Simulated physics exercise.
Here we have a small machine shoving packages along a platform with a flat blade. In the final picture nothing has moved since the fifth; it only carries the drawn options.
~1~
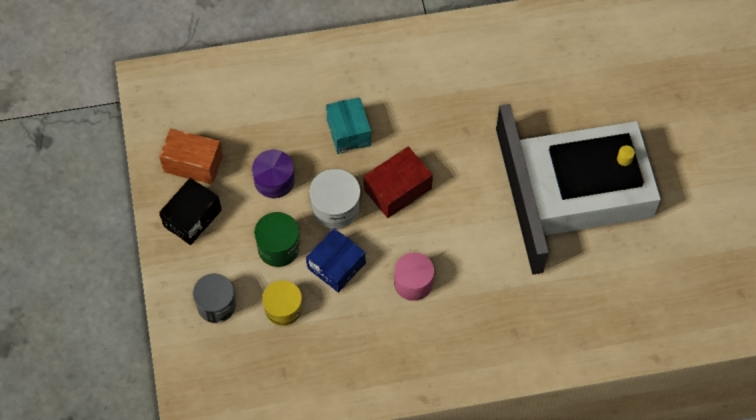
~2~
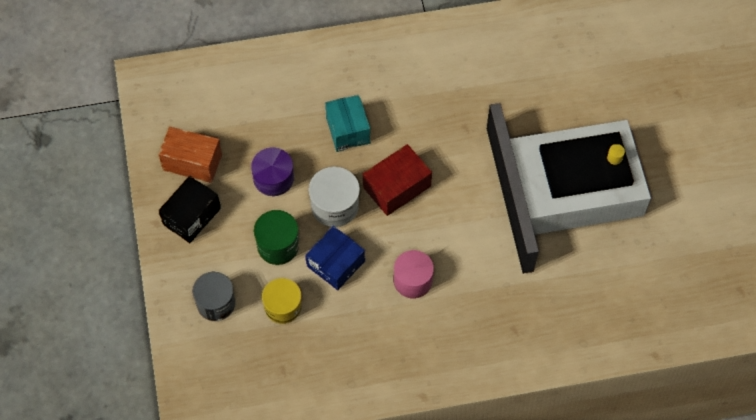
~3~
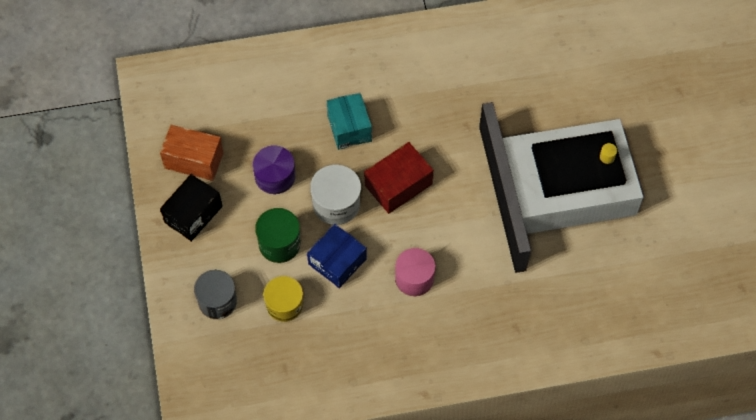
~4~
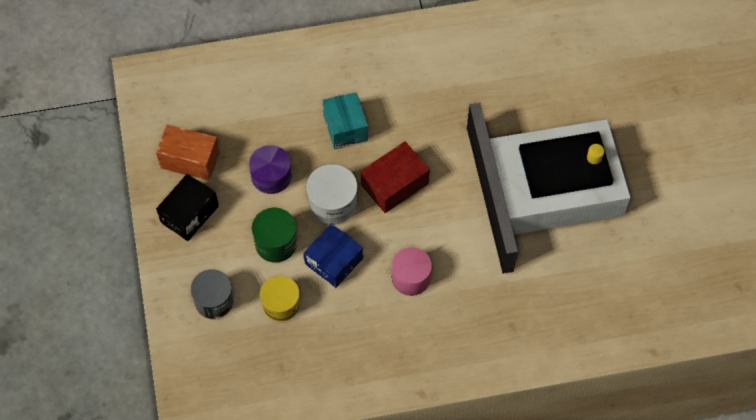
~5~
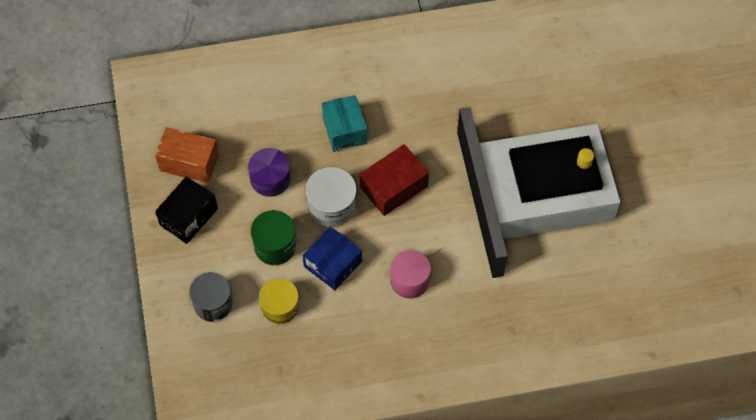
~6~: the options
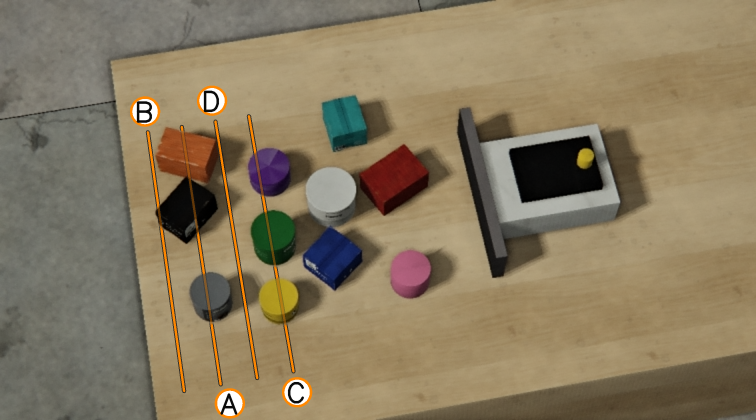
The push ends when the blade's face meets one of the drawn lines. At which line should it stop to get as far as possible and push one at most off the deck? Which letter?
It should halt at D.
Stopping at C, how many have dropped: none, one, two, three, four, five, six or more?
By then, none.
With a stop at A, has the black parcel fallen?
Yes.
On the marked copy, A at (200, 250); B at (165, 256); C at (270, 239); D at (235, 244).
Following D. Soon after the start, robot (462, 184); pink canister (382, 279); white pail (304, 202).
Later, robot (373, 199); black parcel (178, 207); orange crate (176, 154).
In the end, robot (305, 210); grey pail (154, 322); black parcel (140, 211); none fallen.
As for the rest, A drops four; B drops five; C is within the limit but short.
